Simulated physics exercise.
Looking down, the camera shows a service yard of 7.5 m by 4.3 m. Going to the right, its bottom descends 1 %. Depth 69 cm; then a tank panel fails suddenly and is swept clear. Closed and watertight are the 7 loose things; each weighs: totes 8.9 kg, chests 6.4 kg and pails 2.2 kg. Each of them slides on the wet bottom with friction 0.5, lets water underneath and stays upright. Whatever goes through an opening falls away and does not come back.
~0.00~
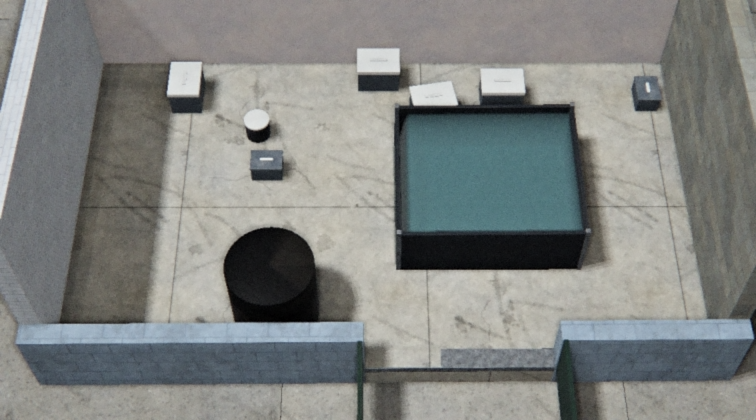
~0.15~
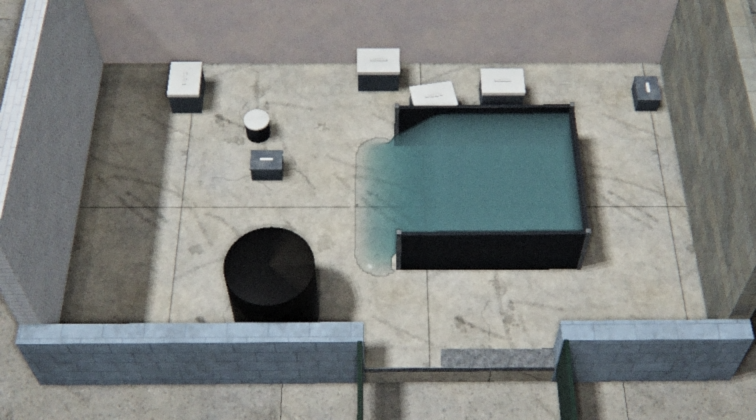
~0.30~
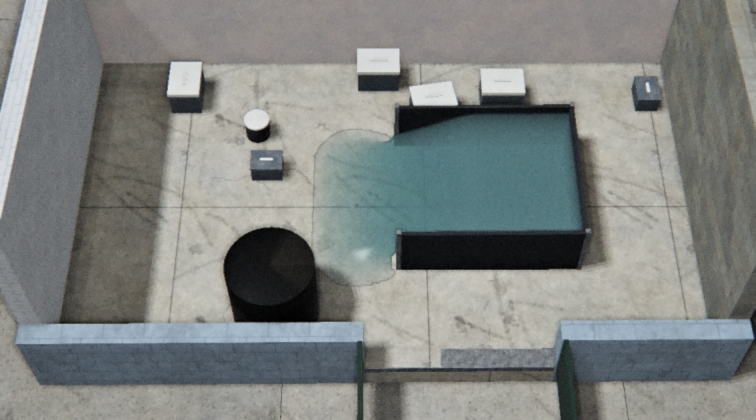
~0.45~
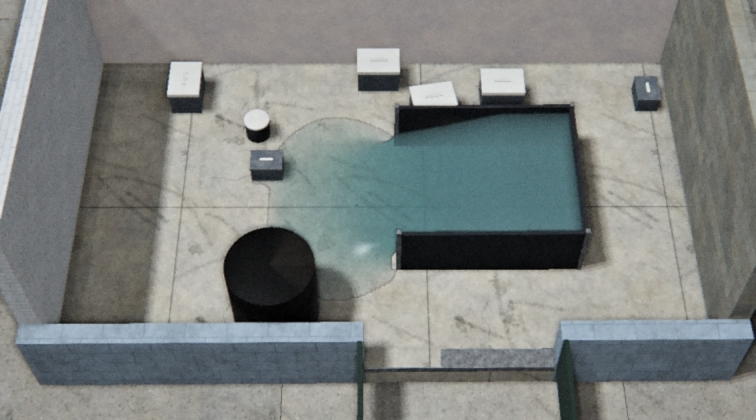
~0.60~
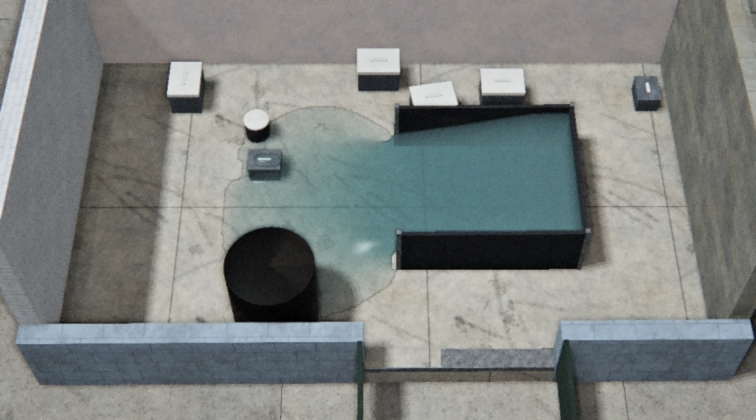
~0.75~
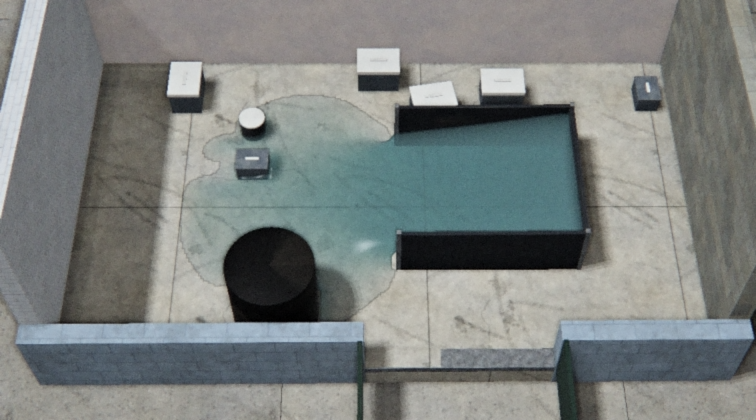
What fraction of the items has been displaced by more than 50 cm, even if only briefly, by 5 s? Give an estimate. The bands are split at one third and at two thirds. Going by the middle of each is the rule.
It falls between one and two thirds.
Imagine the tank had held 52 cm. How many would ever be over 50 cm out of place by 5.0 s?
That would give 3.
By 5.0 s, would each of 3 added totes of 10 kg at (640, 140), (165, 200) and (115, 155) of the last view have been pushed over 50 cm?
Each in turn ends up within the limit, beyond the limit, beyond the limit.
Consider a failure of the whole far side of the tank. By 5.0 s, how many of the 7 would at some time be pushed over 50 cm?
Then 7 of them would.
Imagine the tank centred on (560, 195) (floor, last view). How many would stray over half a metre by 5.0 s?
In that case the number is 4.
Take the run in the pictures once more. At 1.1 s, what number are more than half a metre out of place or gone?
By that time the total stands at 2.
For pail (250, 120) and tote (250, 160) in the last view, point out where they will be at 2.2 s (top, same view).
Approx. (152, 51); approx. (114, 108).
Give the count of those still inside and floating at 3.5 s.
Of them, 3.
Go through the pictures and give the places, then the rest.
A tote at (266, 160), on the bottom; a pail at (256, 119), on the bottom; water covers 3.7 m2; 0 of 7 have shifted, in the first picture.
A tote at (266, 160), on the bottom; a pail at (256, 119) rests on the ground; water covers 4.6 m2; 0 of 7 have shifted, in the second picture.
A tote at (266, 160) rests on the ground; a pail at (256, 119) rests on the ground; water covers 5.8 m2; 0 of 7 have shifted, in the third picture.
A tote at (266, 160) rests on the ground; a pail at (256, 119), on the bottom; water covers 7.3 m2; 0 of 7 have shifted, in the fourth picture.
A tote at (264, 160) rests on the ground; a pail at (256, 119), on the bottom; water covers 8.7 m2; 0 of 7 have shifted, in the fifth picture.
A tote at (252, 159) rests on the ground, 18 cm from its start; a pail at (252, 118), on the bottom, 7 cm from its start; water covers 10.2 m2; 2 of 7 have shifted, in the sixth picture.
After 1.1 s 2 of 7 are over 50 cm from their spots; 0 afloat.
After 2.2 s 3 of 7 are over 50 cm from their spots; 3 afloat.
After 3.5 s 2 of 7 are over 50 cm from their spots; 3 afloat.
After 5.0 s 4 of 7 are over 50 cm from their spots, and 4 have been at some point; 4 afloat.
